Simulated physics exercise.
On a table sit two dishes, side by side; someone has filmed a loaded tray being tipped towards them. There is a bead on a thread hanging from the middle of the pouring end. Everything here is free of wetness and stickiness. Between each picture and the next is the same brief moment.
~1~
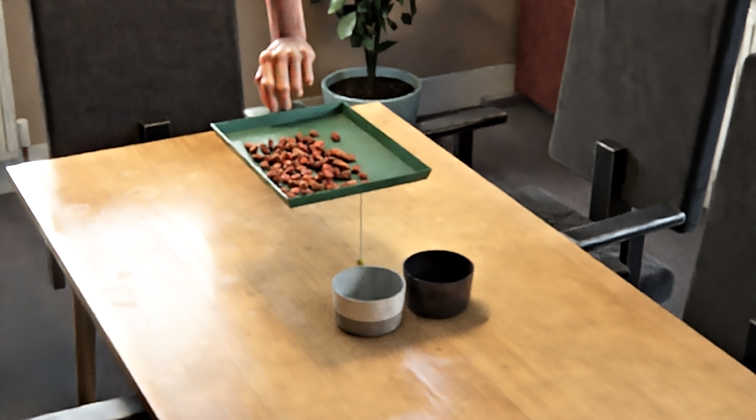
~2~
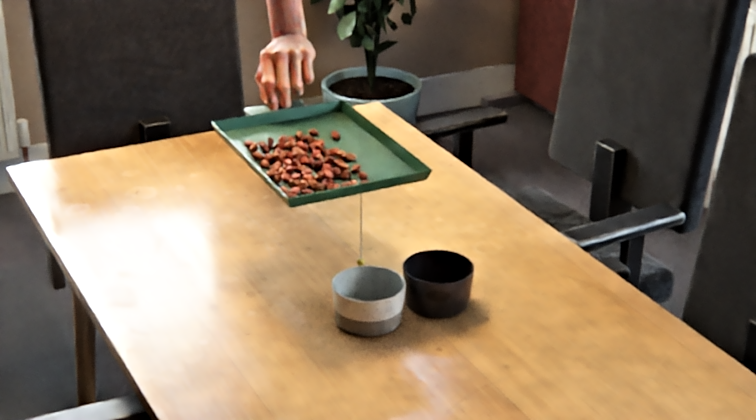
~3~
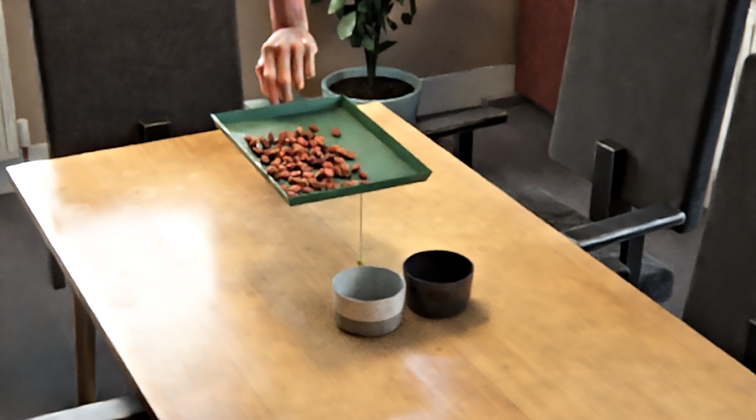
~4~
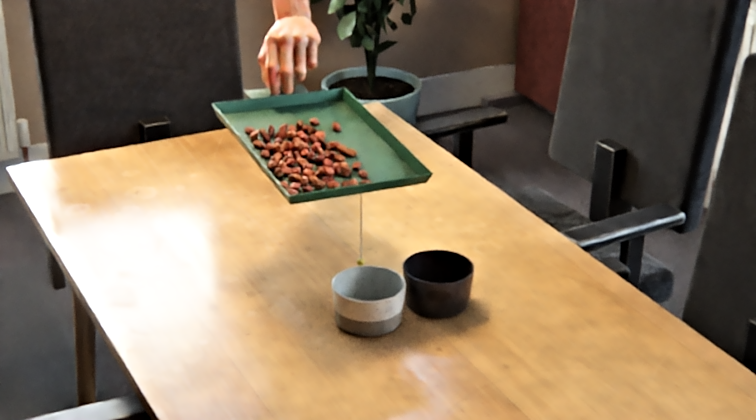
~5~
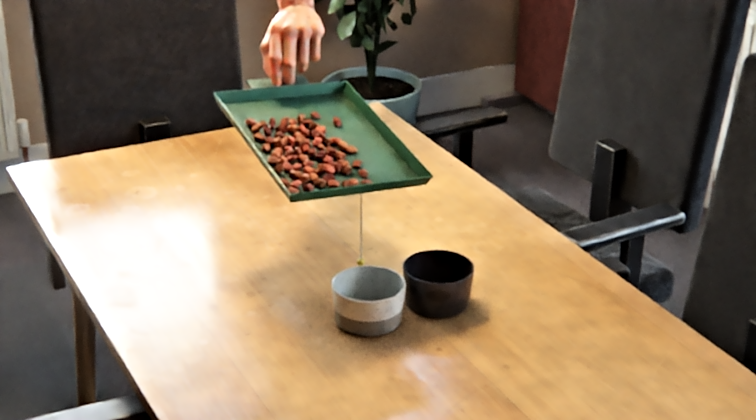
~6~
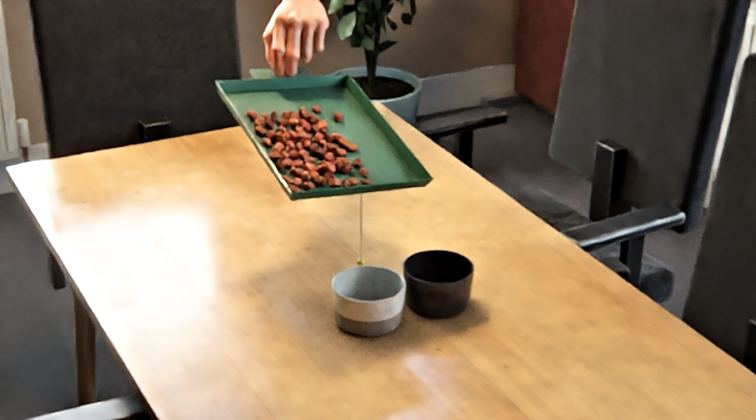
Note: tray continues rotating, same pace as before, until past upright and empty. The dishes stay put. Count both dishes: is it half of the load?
Well, most of it stays in the dishes by the end.
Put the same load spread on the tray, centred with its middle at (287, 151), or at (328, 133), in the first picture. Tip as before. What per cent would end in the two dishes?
Close to 90 in a hundred, then close to 90 in a hundred.
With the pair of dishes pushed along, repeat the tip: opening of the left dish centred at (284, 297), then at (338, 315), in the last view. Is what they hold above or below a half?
Together the dishes get less than a half first, then less than a half.
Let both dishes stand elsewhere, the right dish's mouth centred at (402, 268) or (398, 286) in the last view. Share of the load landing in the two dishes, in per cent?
Respectively 60 % and 40 %.
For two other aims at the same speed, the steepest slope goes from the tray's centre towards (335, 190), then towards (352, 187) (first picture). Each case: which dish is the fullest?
It would be the left-side one to begin with, and after that the left-side one.
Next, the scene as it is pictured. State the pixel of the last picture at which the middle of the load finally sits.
Near pixel (428, 297).
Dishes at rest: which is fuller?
It's the right side.
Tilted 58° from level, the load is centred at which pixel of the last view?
Centre estimate: (382, 173).
Shortly afterwards, tray tipped steeply; all but a few on the tray; only a few in the right dish; a little in the air.
Next, tray tipped right over; a little on the tray; near a quarter in the left dish; near half in the right dish; only a few outside both; near a quarter in the air.
Some moments later, tray tipped past a quarter turn; near a quarter in the left dish; near two thirds in the right dish; a little outside both; only a few in the air.
In the end, tray tipped past a quarter turn; near a quarter in the left dish; near two thirds in the right dish; a little outside both; only a few in the air.
